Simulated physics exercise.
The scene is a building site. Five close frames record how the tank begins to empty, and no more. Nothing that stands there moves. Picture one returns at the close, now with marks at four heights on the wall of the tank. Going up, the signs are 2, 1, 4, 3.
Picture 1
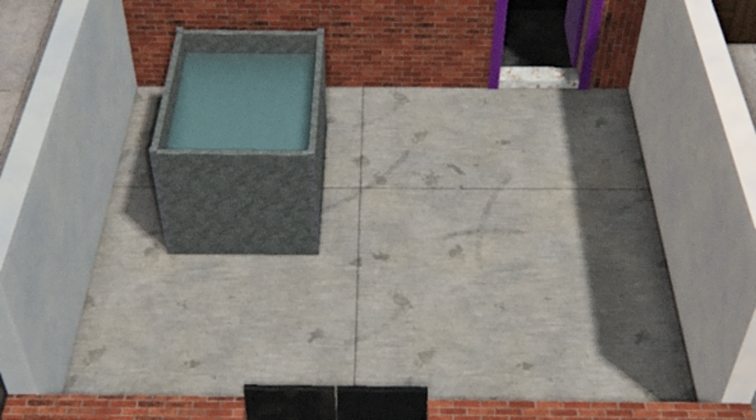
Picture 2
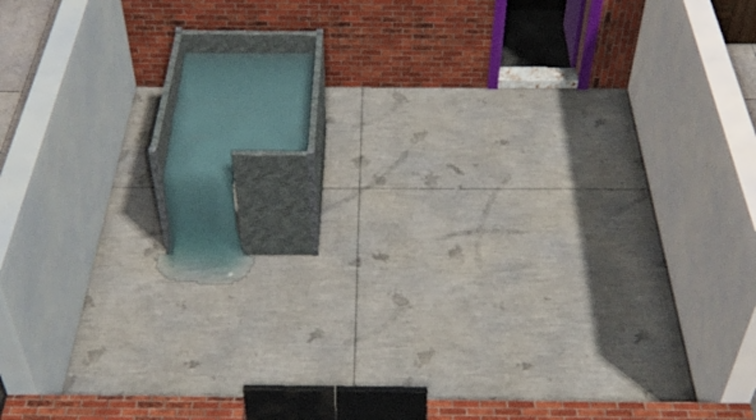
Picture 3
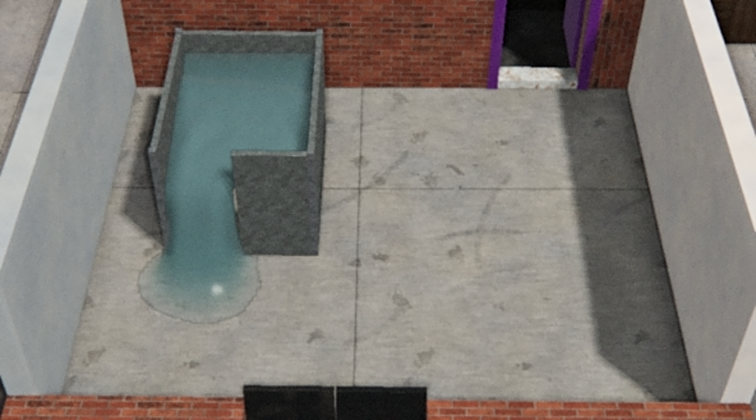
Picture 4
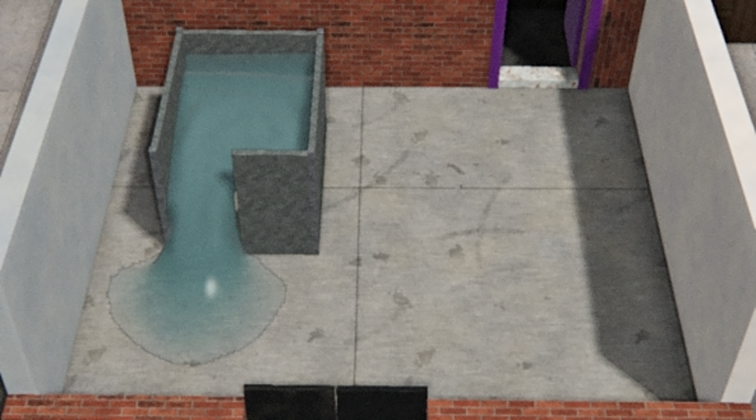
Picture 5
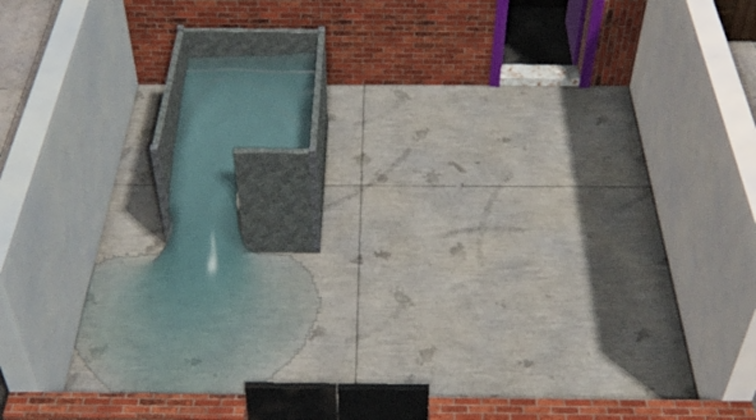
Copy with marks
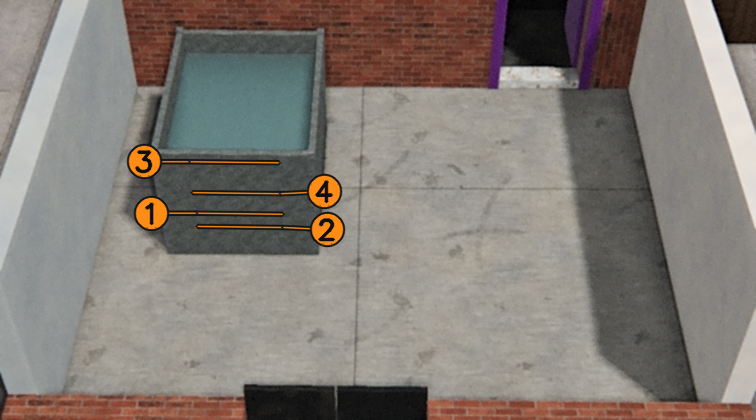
On a building site, water sat still in a grey tank until a gap opened at its front left corner, and the water poured out and spread across the concrete towards the near wall.
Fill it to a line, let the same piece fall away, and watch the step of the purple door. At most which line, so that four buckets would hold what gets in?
That is level 4.
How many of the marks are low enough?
Three.
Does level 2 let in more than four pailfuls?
No.
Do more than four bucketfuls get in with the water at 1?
No, not at all.
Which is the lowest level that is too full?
Level 3.
In orange, 1 at (239, 213); 2 at (240, 226); 3 at (233, 162); 4 at (236, 193); from the bottom up 2, 1, 4, 3.
For level 1, nothing gets over.
For level 2, nothing gets over.
For level 3, about 8 bucketfuls get in.
For level 4, a splash gets over, under a bucket.
